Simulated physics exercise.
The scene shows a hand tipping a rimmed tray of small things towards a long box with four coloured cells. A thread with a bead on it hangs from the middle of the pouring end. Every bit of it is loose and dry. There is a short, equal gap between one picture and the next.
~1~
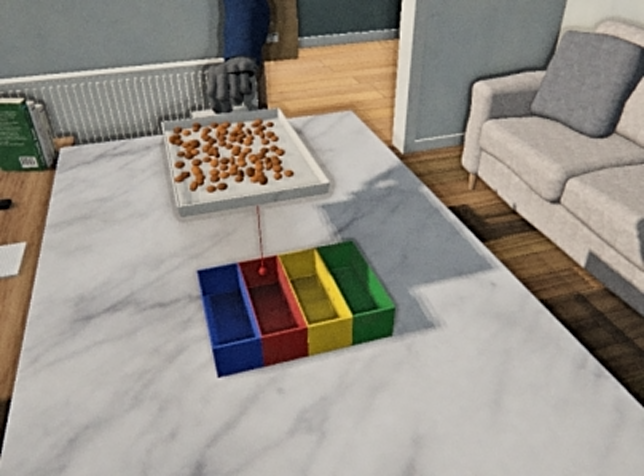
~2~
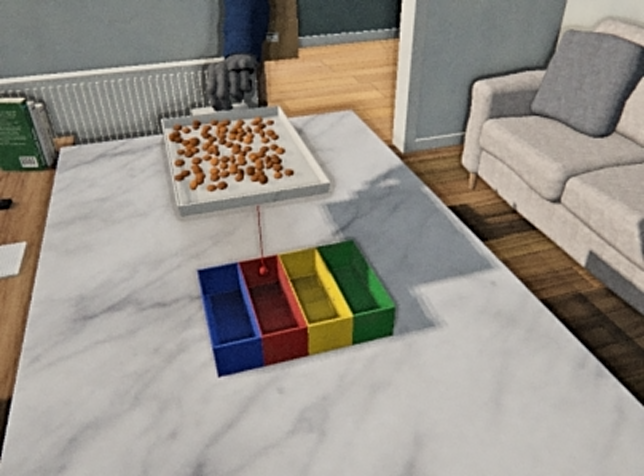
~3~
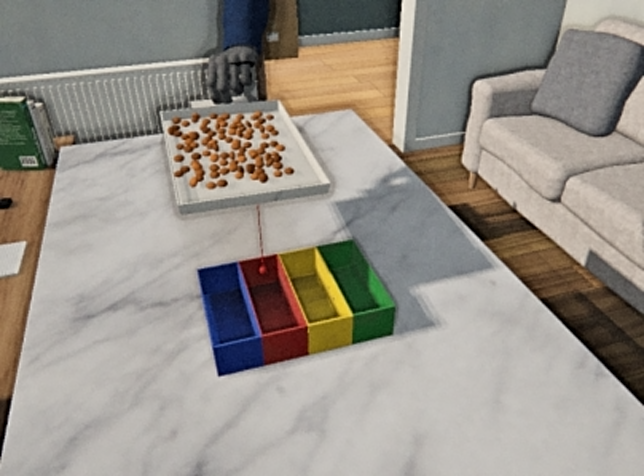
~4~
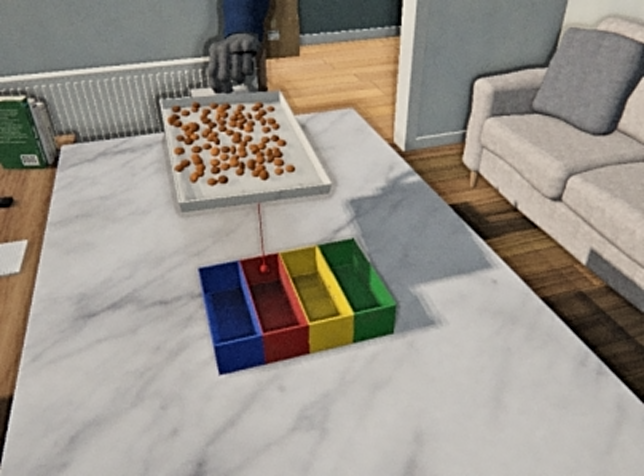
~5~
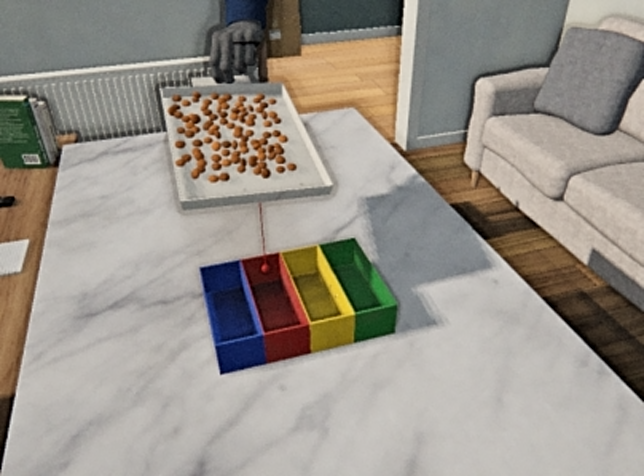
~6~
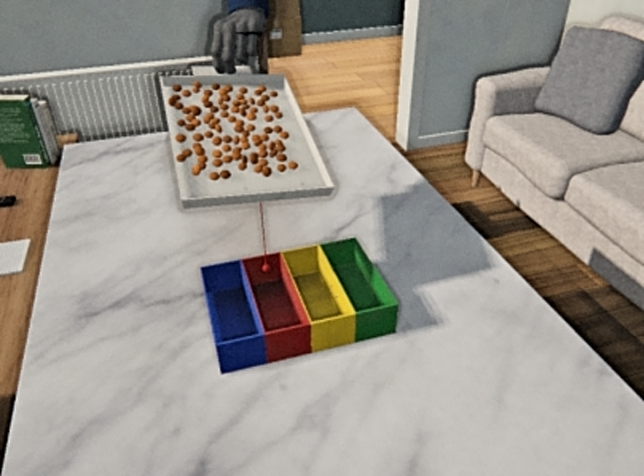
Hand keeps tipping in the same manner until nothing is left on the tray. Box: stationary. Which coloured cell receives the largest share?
The yellow cell.
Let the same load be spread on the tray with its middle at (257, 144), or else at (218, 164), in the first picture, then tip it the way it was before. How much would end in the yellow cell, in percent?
From the first start you get 60 in a hundred, from the second 50 in a hundred.
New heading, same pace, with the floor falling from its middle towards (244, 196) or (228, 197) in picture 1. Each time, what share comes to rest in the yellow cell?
That comes to 20 per cent the first time and 0 per cent the second.
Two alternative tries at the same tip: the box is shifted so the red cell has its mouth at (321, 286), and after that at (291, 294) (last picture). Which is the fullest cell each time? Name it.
The red cell, then that yellow cell.
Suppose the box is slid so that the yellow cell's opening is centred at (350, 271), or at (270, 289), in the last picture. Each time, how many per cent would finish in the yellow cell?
I'd say about 40 percent, followed by about 20 percent.
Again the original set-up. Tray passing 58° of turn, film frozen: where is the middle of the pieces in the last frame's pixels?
Somewhere about pixel (286, 171).
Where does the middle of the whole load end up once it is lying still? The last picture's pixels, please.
Around (322, 306).
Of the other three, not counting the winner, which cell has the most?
Green.
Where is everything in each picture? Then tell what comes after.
Corners of the pouring end at (179, 206) and (328, 182), level; middle of the load at (237, 148), bits of cat kibble; bead on its thread at (263, 271); blue cell at (239, 355); red cell at (285, 344); yellow cell at (330, 333); green cell at (373, 323), in the first picture.
Corners of the pouring end at (180, 205) and (328, 182), level; middle of the load at (237, 147), in the second picture.
Corners of the pouring end at (180, 204) and (328, 182), tipped barely, lowest at the right corner; middle of the load at (237, 142), in the third picture.
Corners of the pouring end at (181, 201) and (330, 183), tipped a little, lowest at the right corner; middle of the load at (237, 135), in the fourth picture.
Corners of the pouring end at (182, 200) and (331, 184), tipped a little, lowest at the right corner; middle of the load at (239, 129), in the fifth picture.
Corners of the pouring end at (184, 198) and (332, 186), tipped a little, lowest at the right corner; middle of the load at (239, 129); blue cell at (242, 351); red cell at (288, 340); yellow cell at (333, 330); green cell at (376, 320), in the sixth picture.
Soon after the last picture, tray tipped steeply; nearly all on the tray; a small part falling or outside the box.
A little later, tray tipped right over; about a third on the tray; about a third in the yellow cell; about a quarter in the green cell; a small part in the red cell; a small part falling or outside the box.
Later still, tray tipped past a quarter turn; about half in the yellow cell; about a quarter in the green cell; a small part in the red cell; a stray few in the blue cell; a stray few falling or outside the box.
At rest, tray tipped past a quarter turn; about half in the yellow cell; about a quarter in the green cell; a small part in the red cell; a stray few in the blue cell; a stray few outside the box.
